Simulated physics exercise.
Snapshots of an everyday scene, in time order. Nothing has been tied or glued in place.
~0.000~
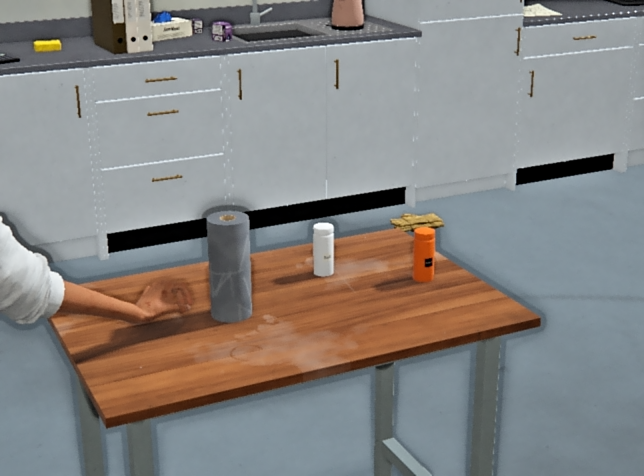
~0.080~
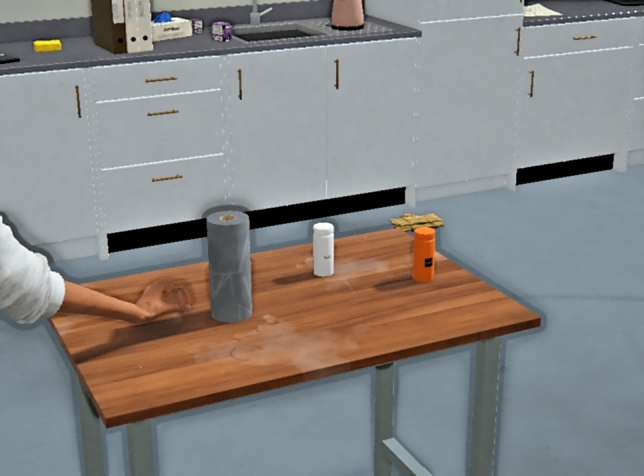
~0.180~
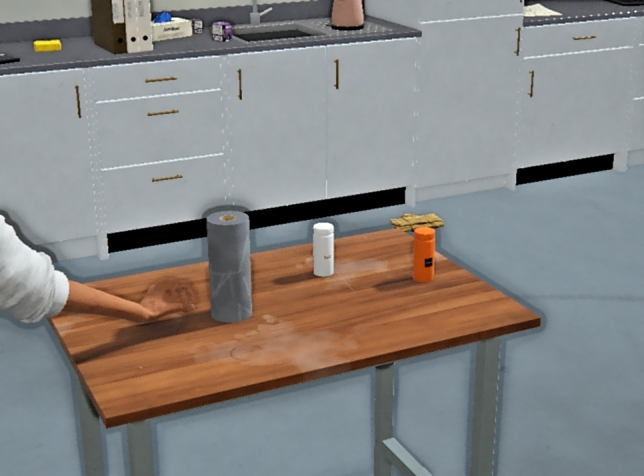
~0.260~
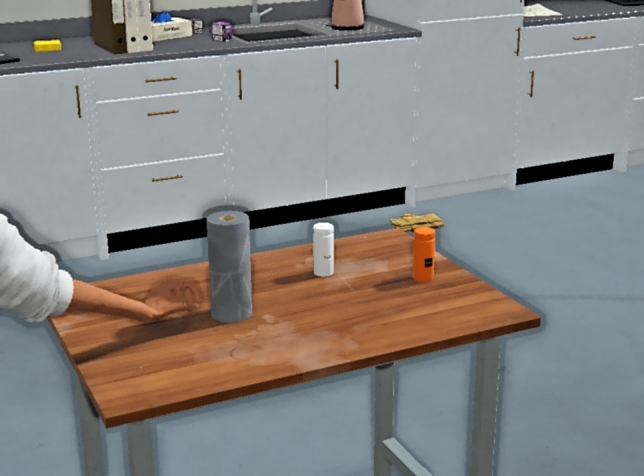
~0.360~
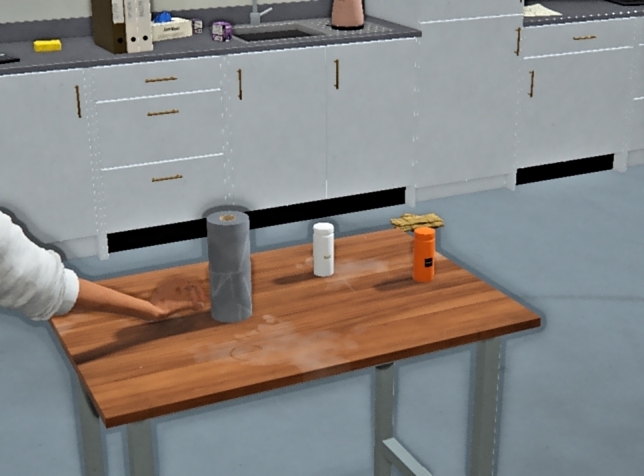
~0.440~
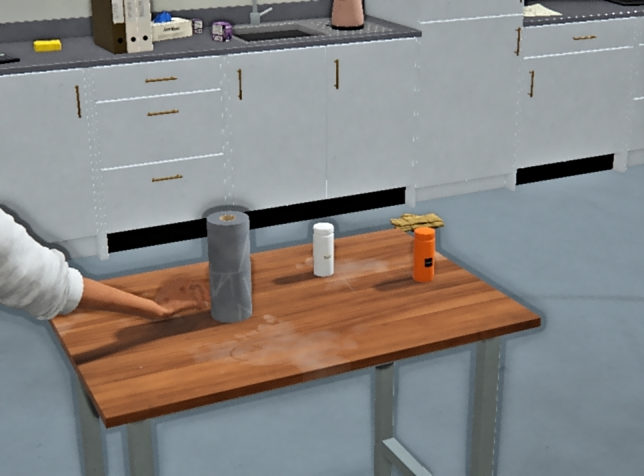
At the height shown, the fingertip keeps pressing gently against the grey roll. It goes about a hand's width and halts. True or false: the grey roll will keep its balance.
True.
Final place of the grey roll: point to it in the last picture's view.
End position, last frame: About (279, 258).
After 0.64 s, grey roll shifted a little near (237, 265).
After 0.94 s, grey roll shifted a little near (253, 262).
After 1.14 s, grey roll shifted about its own width near (263, 261).
After 1.44 s, grey roll shifted about its own width near (277, 258).
In the end (2.1 s), moved from the start, grey roll. At the end, from the last picture's camera, grey roll near (279, 258).
